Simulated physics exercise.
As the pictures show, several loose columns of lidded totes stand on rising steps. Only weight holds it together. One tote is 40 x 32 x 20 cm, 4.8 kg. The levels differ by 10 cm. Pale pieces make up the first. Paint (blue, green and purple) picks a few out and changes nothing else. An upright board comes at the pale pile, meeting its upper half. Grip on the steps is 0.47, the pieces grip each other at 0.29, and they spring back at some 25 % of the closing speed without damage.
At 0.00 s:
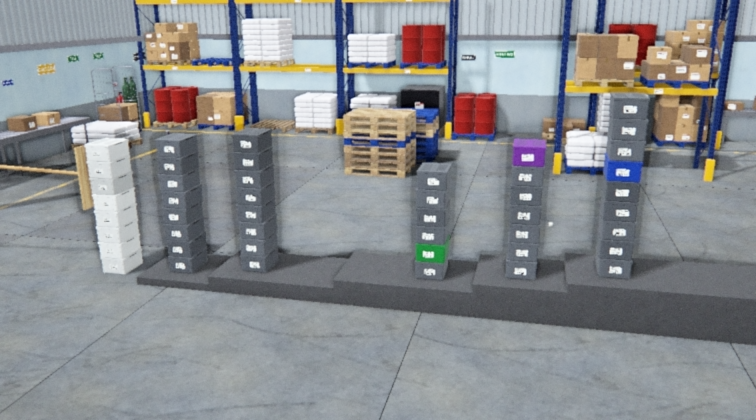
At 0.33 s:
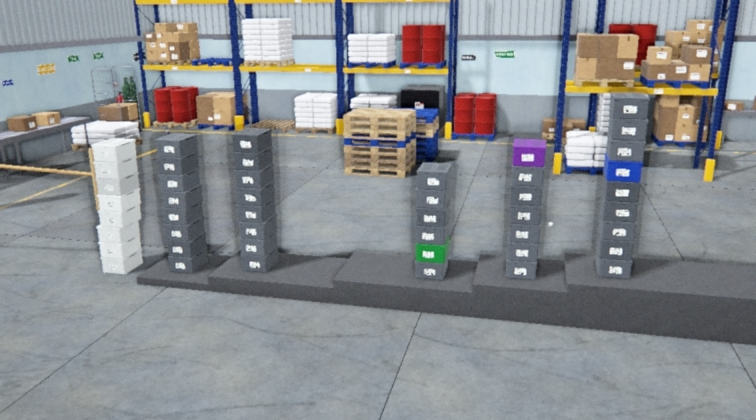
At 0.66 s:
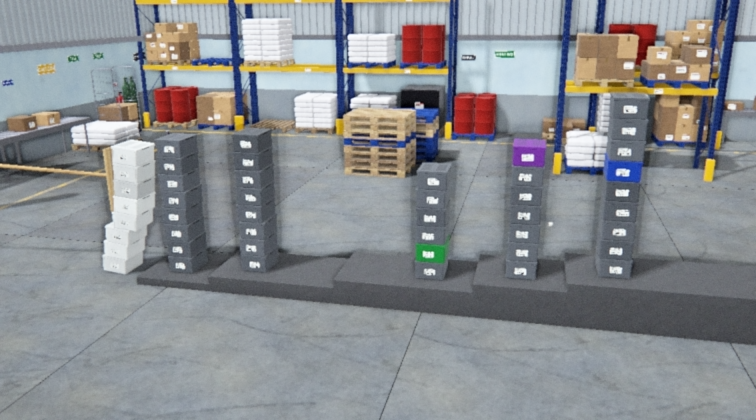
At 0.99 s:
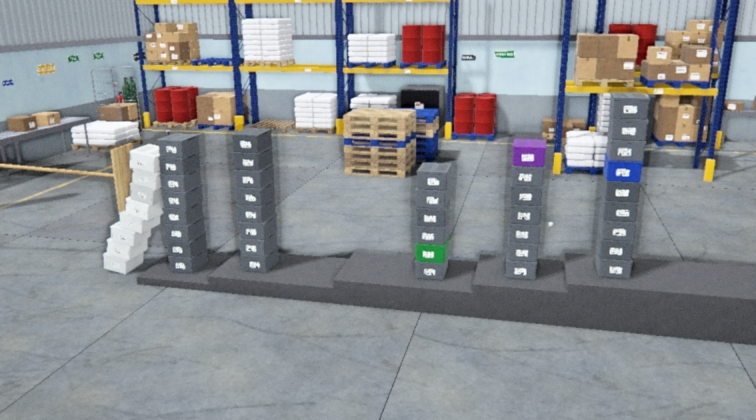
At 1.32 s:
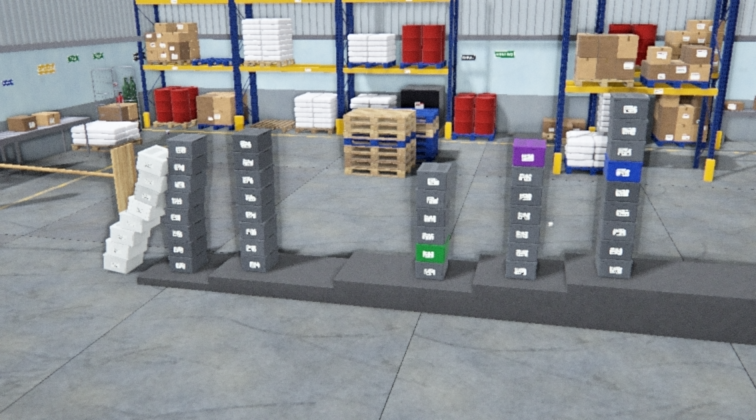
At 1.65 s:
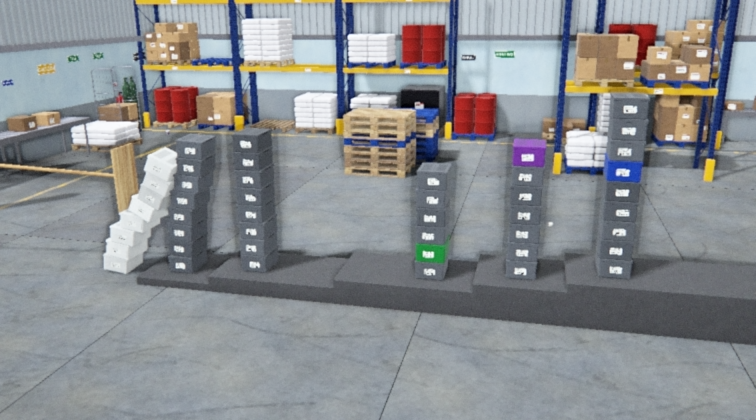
The white stack of boxes on the far left bent steadily rightward as an upright board pressed against its upper half, until it leaned against the neighbouring gray stack, whose upper boxes shifted slightly right.
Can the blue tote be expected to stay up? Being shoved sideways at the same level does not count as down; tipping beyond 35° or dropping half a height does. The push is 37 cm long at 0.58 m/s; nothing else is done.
That tote stays up.
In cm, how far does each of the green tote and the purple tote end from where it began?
About: Green 10, purple 0.
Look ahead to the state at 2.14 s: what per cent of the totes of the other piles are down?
5 per cent by then.
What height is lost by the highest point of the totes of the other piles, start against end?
Roughly 0 cm.
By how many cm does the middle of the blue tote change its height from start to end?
About 0 cm lower.
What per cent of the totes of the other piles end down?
About 35 per cent.
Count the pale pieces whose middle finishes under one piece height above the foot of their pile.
The count is 2.
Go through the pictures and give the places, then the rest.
In the first picture (we follow the side turned to the camera), board (79, 171) 12 cm short; blue tote (624, 172); purple tote (529, 157); green tote (430, 254); no other piece has moved.
The second picture shows board (93, 172) 8 cm in; blue tote (624, 172).
The third picture shows board (107, 172) 27 cm in, top of the pale pile leaning 7°; blue tote (624, 172); no other piece has moved.
The fourth picture shows board (115, 173) 37 cm in, stopped, top of the pale pile leaning 10°; blue tote (624, 172); 2 stirred so far.
The fifth picture shows board (115, 173) 37 cm in, stopped, top of the pale pile leaning 17°; blue tote (624, 172); 6 stirred so far.
The sixth picture shows board (115, 173) 37 cm in, stopped, top of the pale pile leaning 26°; blue tote (624, 172); purple tote (529, 157); green tote (430, 254); steepest lean 4°, the tote at (189, 168); 7 stirred so far.
Around 2.14 s, 4 of the pale pile down; 1 of the 38 other totes down; blue tote unmoved.
Around 2.54 s, 4 of the pale pile down; 7 of the 38 other totes down; blue tote unmoved.
Around 3.22 s, 4 of the pale pile down; 14 of the 38 other totes down; blue tote unmoved.
Finally (5.0 s), 4 of the pale pile down; 14 of the 38 other totes down; blue tote unmoved; green tote displaced 7 cm; purple tote unmoved. Seen by the last camera, middles, blue tote near (622, 167), green tote near (440, 248).
